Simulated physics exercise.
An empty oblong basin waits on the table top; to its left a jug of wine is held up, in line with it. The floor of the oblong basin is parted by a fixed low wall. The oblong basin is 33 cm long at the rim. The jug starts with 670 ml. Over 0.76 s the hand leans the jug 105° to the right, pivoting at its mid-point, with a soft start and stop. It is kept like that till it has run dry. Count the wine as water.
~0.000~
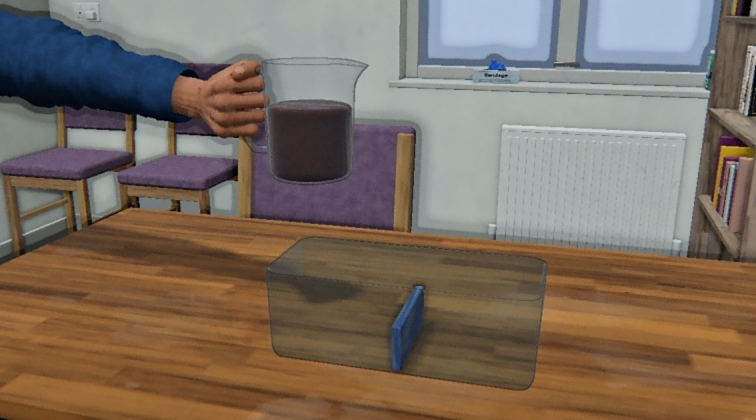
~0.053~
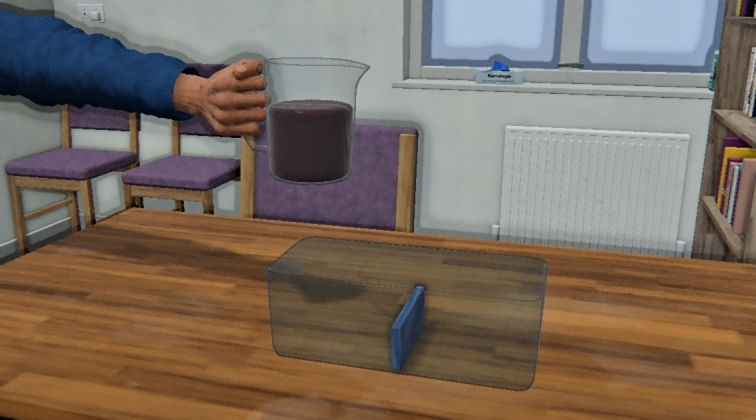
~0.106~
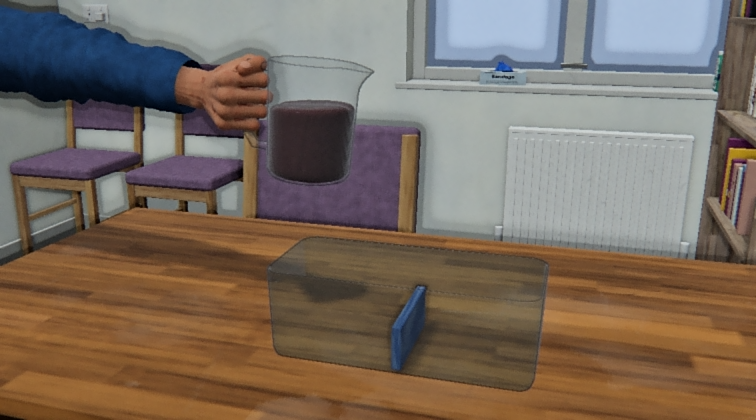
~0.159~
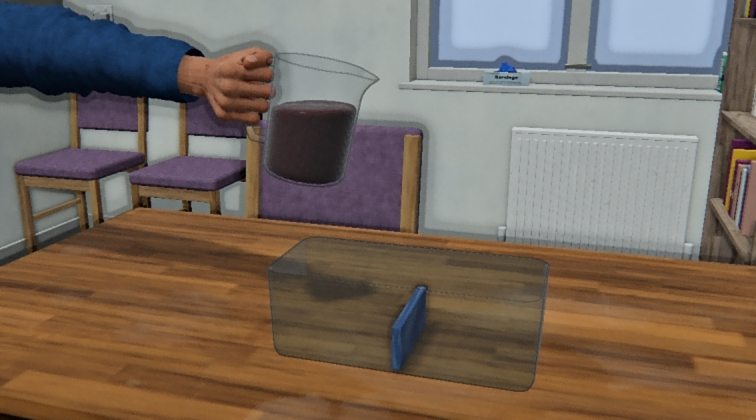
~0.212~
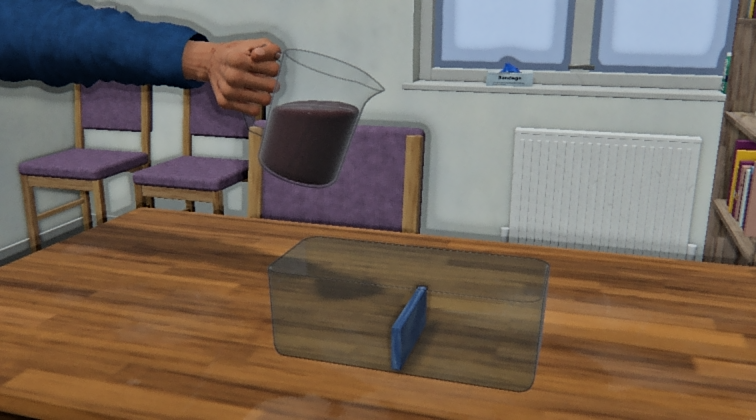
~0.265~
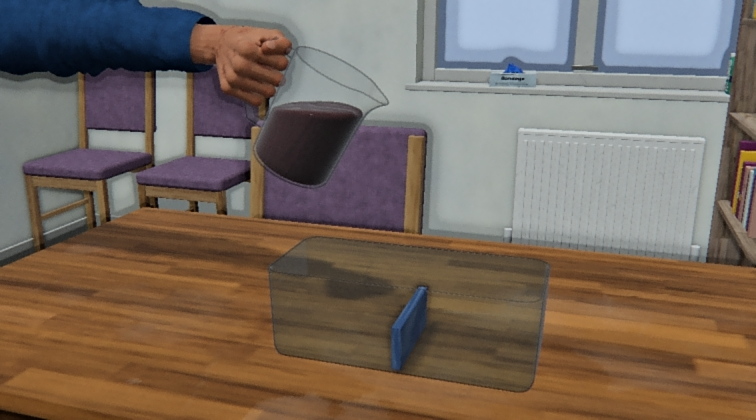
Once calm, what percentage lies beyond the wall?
The far part has some 77 per cent.
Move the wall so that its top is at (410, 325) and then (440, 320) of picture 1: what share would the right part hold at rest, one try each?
In turn about 80 and 15 per cent.
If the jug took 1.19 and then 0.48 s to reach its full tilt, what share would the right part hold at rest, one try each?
In turn about 80 and 70 per cent.
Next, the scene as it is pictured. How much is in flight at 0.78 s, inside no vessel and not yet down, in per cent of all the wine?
Near 26 in a hundred.
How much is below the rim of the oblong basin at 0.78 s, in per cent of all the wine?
Some 48 per cent.
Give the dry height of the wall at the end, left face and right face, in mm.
Left about 50 mm, right about 30 mm.
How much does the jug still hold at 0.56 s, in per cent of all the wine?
Near 80 in a hundred.
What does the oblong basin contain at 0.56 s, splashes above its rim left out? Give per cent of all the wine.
Near 1 in a hundred.
By 0.56 s the tilt is 89° and 81 per cent is still to pour, 0 is left of the wall and 1 right of it.
By 0.78 s the tilt is 105° and 26 per cent is still to pour, 4 is left of the wall and 44 right of it.
By 1.01 s the tilt is 105° and 4 per cent is still to pour, 13 is left of the wall and 74 right of it.
By 1.26 s the tilt is 105° and 0 per cent is still to pour, 20 is left of the wall and 77 right of it.
At rest 20 per cent lies left of the wall, 77 right of it and 2 outside.
